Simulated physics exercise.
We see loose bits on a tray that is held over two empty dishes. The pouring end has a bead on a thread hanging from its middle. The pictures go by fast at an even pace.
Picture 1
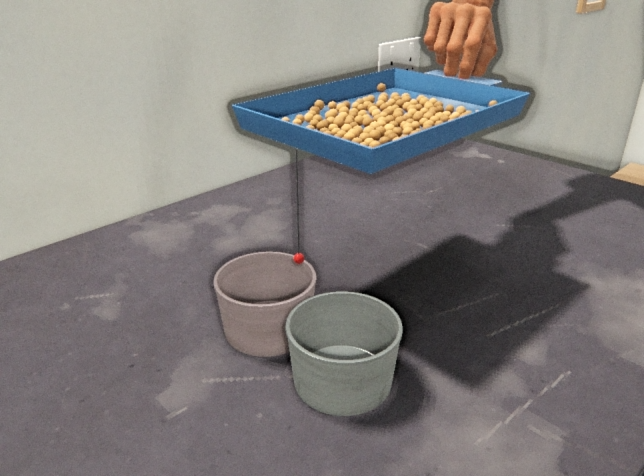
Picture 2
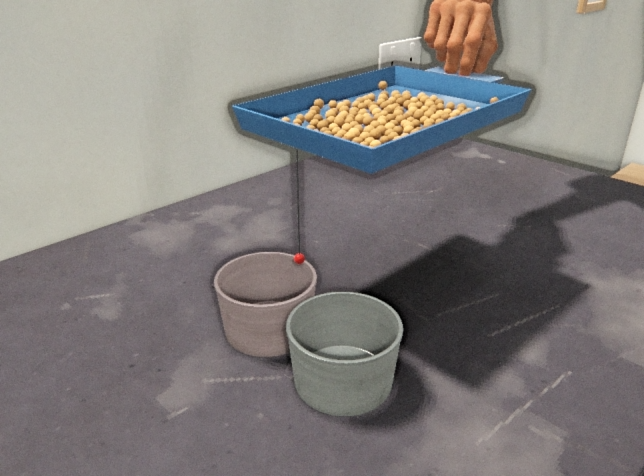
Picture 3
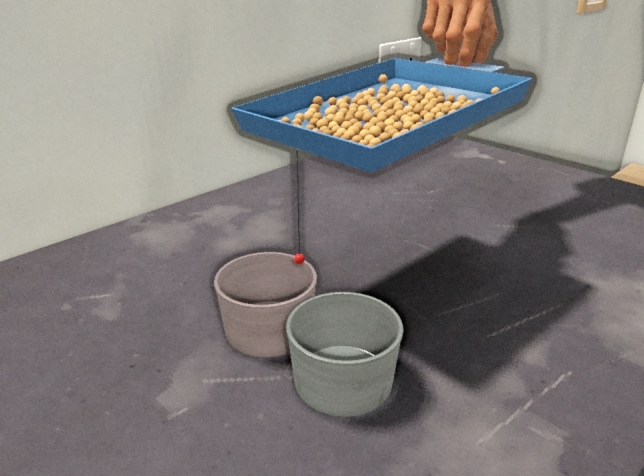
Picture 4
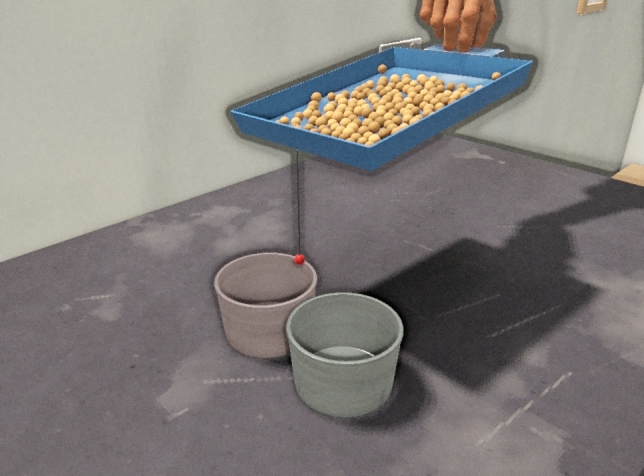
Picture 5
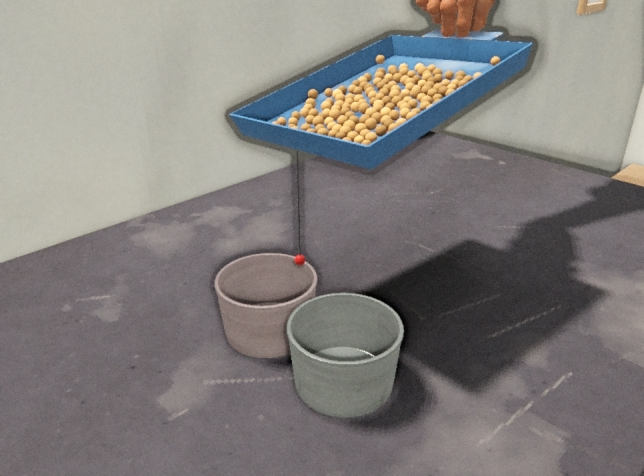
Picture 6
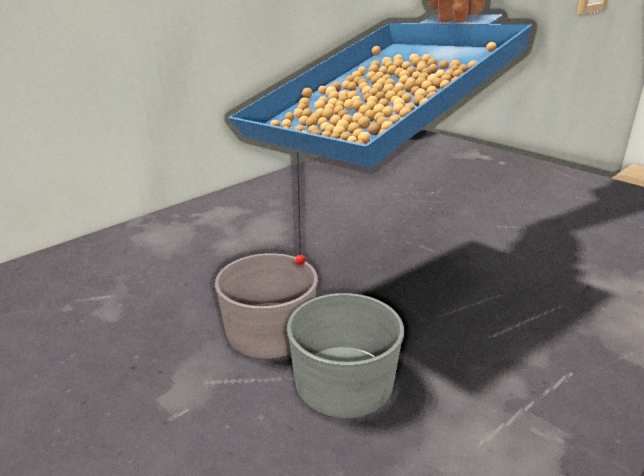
A hand raises the back of a blue tray, and the round beads shift left.
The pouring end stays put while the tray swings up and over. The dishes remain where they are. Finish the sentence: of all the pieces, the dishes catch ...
... fewer than half.
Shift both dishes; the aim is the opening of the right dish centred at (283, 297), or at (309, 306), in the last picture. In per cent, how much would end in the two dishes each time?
It comes to near 90 per cent the first time and near 80 per cent the second time.
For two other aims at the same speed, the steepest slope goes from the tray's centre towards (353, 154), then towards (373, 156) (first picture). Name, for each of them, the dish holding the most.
Rightward dish on the first try, Rightward dish on the second.
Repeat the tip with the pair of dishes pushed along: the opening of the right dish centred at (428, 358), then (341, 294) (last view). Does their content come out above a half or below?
In the first position shy of half, in the second shy of half.
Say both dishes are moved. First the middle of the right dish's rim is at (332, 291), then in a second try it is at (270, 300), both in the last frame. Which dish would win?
Well, first the dish at left, then the dish at left.
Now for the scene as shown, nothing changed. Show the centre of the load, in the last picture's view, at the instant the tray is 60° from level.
The centre of the load shows up near (287, 114) in the last view.
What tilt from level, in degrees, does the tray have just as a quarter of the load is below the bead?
Roughly 85 degrees of tilt.
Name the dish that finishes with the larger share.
Fuller: Left.
Soon, tray tipped steeply; nearly all on the tray; a stray few in the air.
A while on, tray tipped right over; a small part on the tray; about a quarter in the left dish; about a third outside both; about a quarter in the air.
Towards the end, tray tipped past a quarter turn; about a third in the left dish; about two thirds outside both.
Finally, tray tipped past a quarter turn; none in the right dish; about a third in the left dish; about two thirds outside both.
